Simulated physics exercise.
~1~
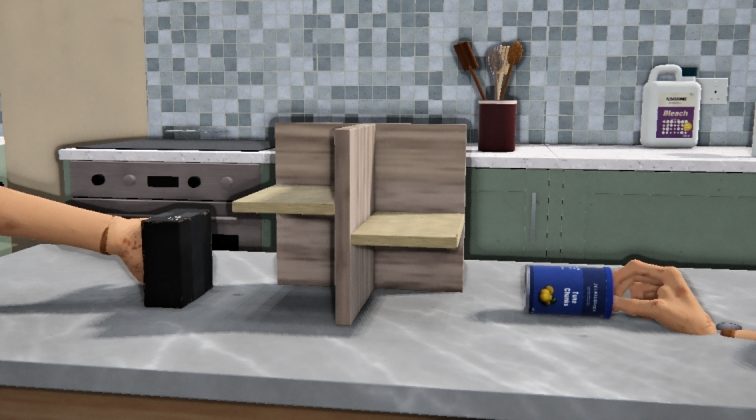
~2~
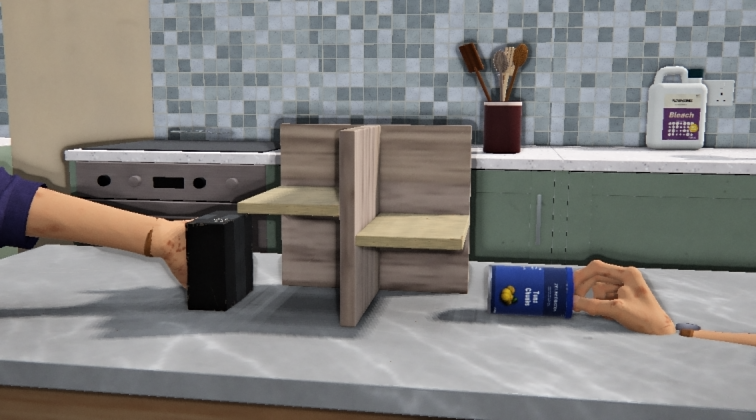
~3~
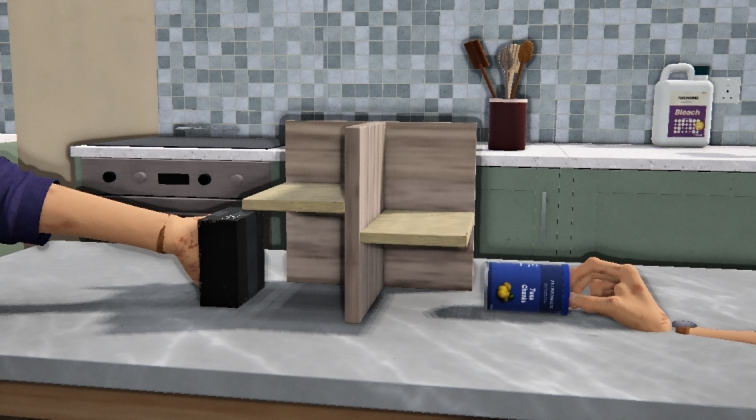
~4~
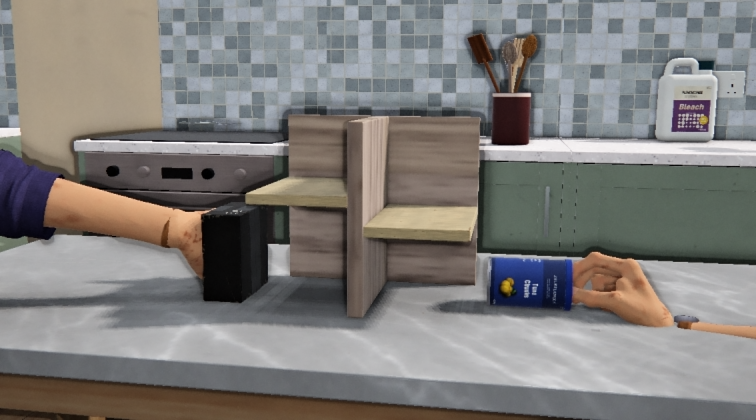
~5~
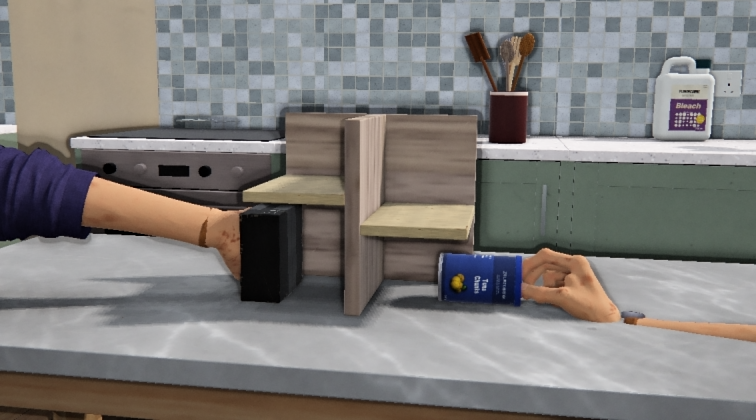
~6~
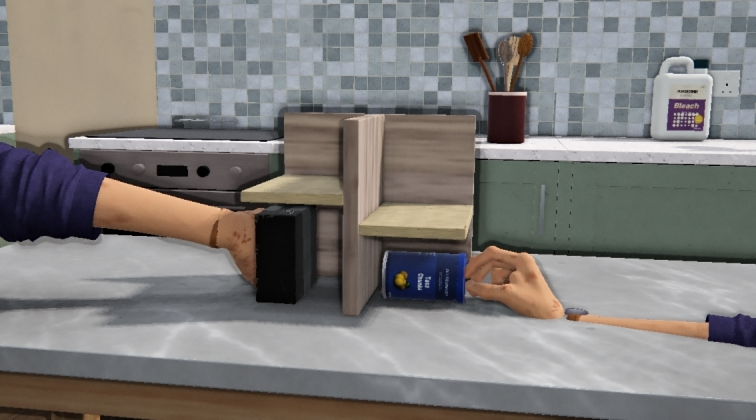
Two hands slide a black box and a blue tin under a wooden shelf.
